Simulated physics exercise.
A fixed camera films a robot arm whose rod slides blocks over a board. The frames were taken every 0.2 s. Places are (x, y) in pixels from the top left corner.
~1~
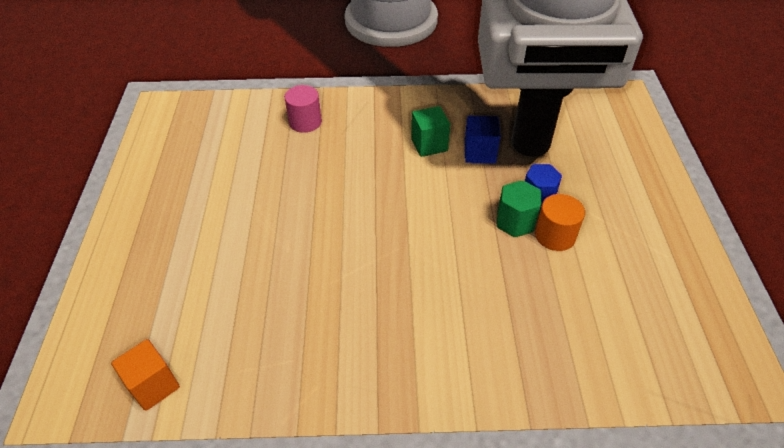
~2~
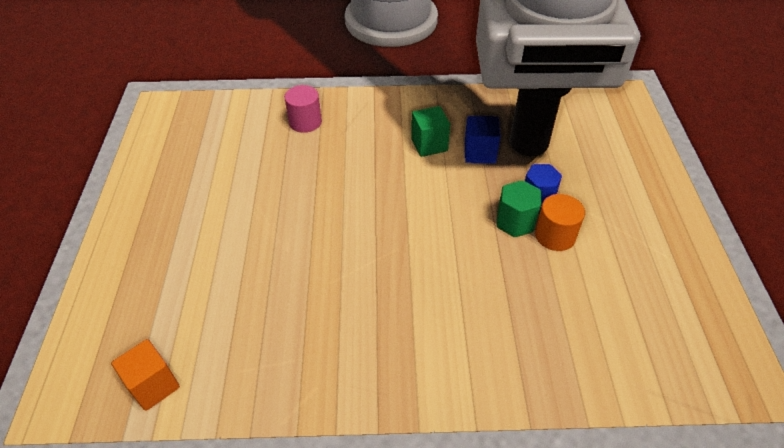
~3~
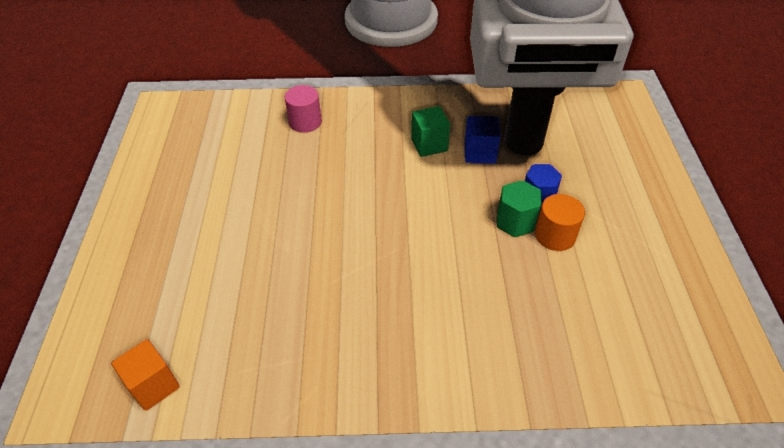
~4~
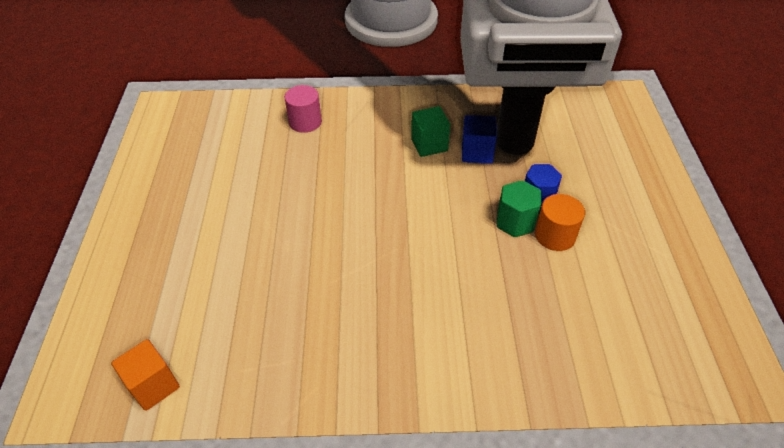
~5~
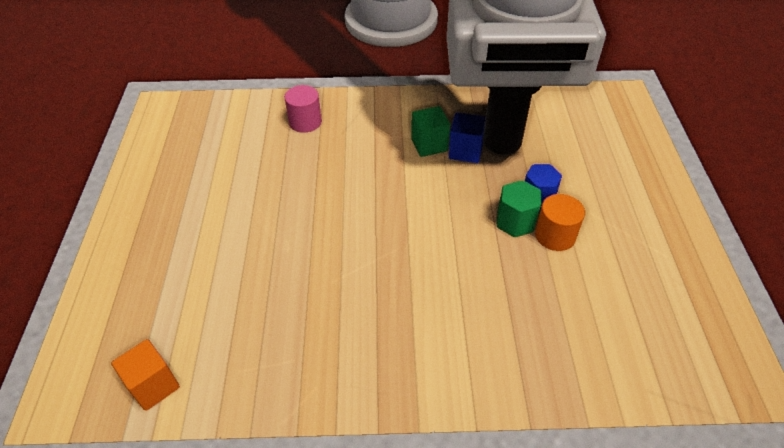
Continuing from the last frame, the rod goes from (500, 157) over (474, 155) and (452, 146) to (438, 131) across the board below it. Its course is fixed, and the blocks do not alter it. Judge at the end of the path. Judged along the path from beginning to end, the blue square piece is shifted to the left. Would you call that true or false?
It is true.
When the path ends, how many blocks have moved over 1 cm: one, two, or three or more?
The number will come to 2.
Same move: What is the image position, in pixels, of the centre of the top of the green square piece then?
If I read the scene right, the answer is (375, 108).
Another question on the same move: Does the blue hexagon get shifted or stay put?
It keeps its spot.
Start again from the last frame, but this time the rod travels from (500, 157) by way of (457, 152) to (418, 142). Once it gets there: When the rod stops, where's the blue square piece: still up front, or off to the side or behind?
I think it holds its spot in front.
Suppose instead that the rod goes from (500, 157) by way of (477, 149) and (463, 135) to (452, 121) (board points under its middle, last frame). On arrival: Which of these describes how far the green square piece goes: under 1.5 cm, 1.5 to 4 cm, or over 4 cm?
Middling, 1.5 to 4 cm.
The first path, step by step. Halfway along, rod (462, 137); green square piece (398, 112), turned 25° clockwise; blue square piece (429, 120).
At the end, rod (439, 118); green square piece (375, 108); blue square piece (407, 109), turned 25° anticlockwise; blue hexagon not moved.
